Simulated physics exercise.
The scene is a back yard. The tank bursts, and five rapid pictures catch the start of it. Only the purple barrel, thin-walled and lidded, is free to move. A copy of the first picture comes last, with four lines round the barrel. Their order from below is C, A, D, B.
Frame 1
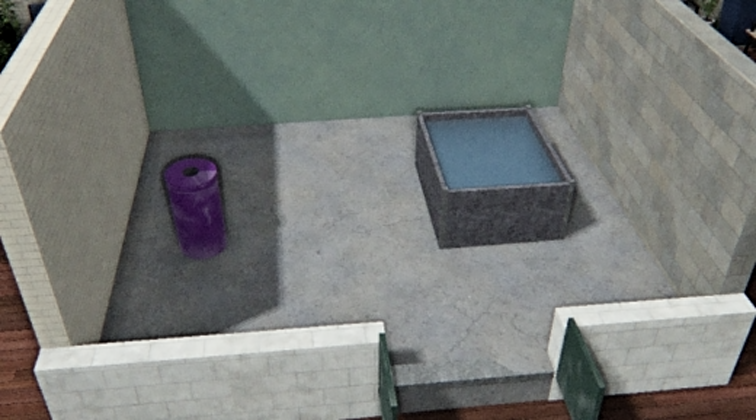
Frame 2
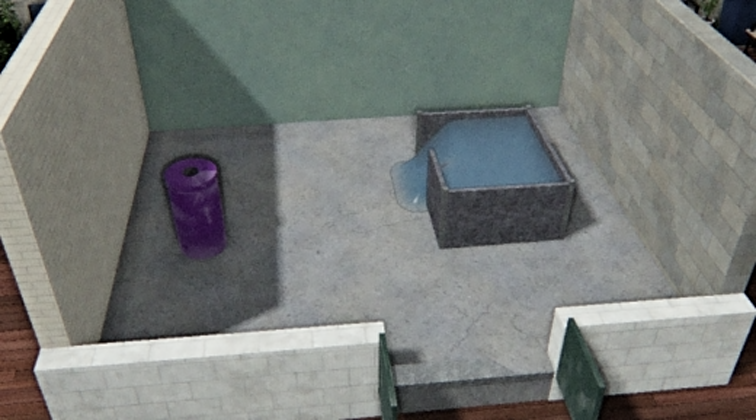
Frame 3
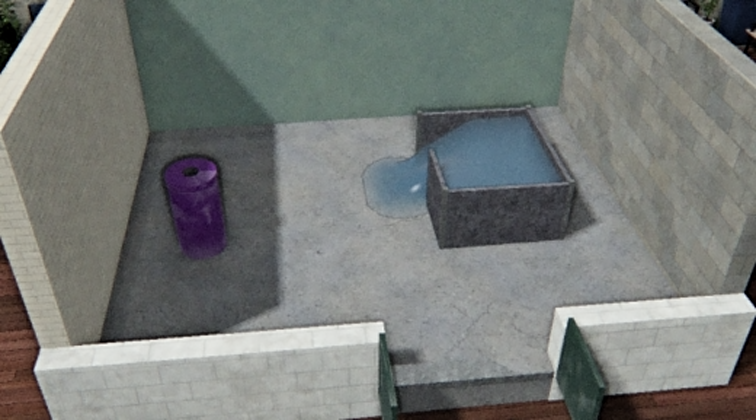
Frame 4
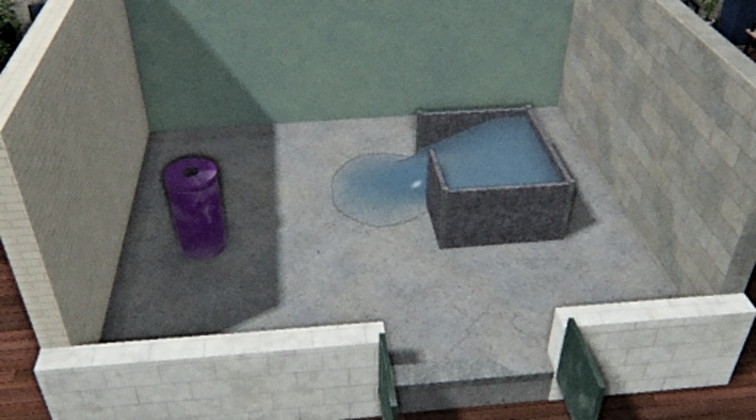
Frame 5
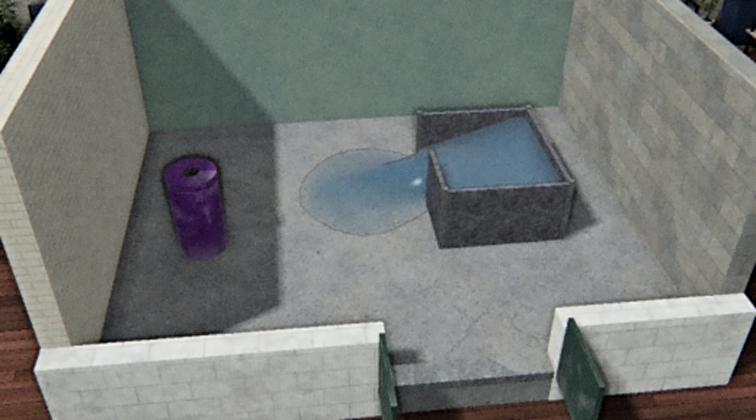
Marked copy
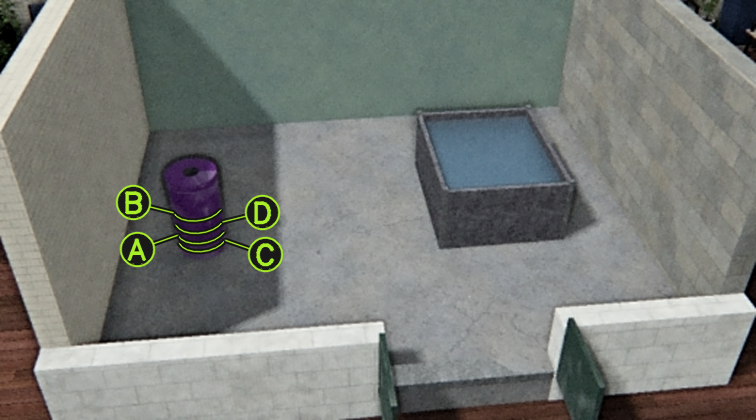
At first, a stone tank full of water stands on the right of a walled yard, with a purple barrel on the left. Then the tank's left side is open and water pours onto the ground, spreading leftward in a widening, rounded puddle, while the barrel stays still.
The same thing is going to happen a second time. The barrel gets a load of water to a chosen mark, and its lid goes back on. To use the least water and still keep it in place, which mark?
A.
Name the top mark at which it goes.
C.
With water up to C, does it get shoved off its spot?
Yes, that goes wrong.
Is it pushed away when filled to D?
No, not at all.
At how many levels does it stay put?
Three of the four.
In lime, A at (199, 243); B at (196, 220); C at (201, 251); D at (198, 233); from the bottom up C, A, D, B.
If A is chosen, it does not move.
If B is chosen, it does not move.
If C is chosen, it is pushed about twice its own width away.
If D is chosen, it does not move.
